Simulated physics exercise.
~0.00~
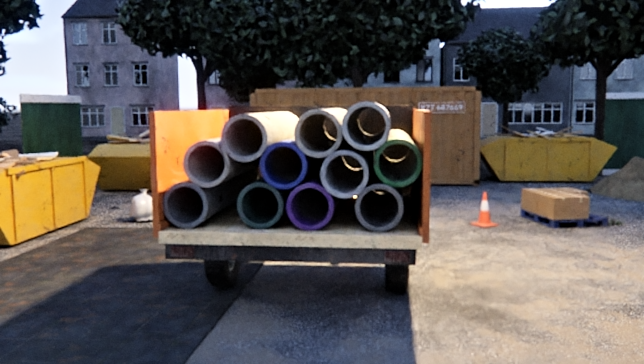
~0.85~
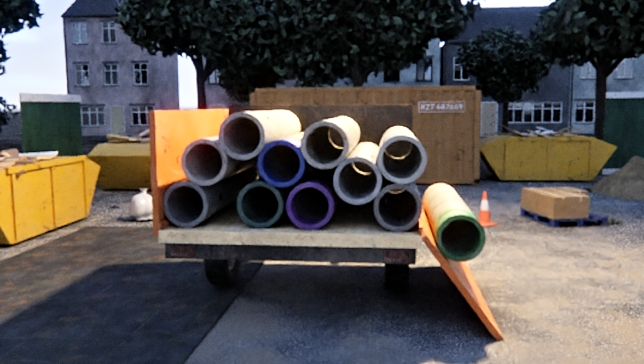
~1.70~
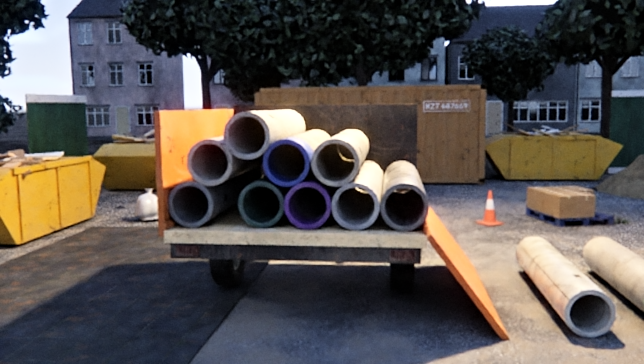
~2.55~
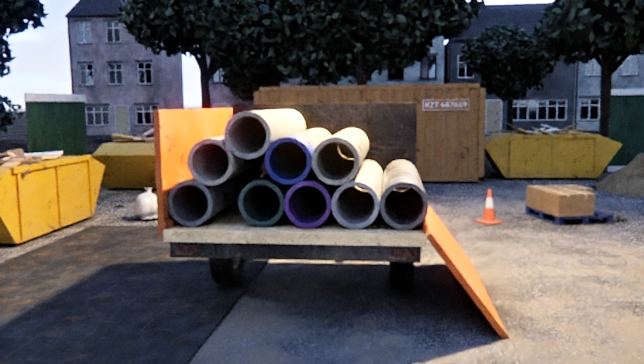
Concrete pipes stacked on a farm trailer as the right side drops, two rolling off rightward, the rest settling on the deck.
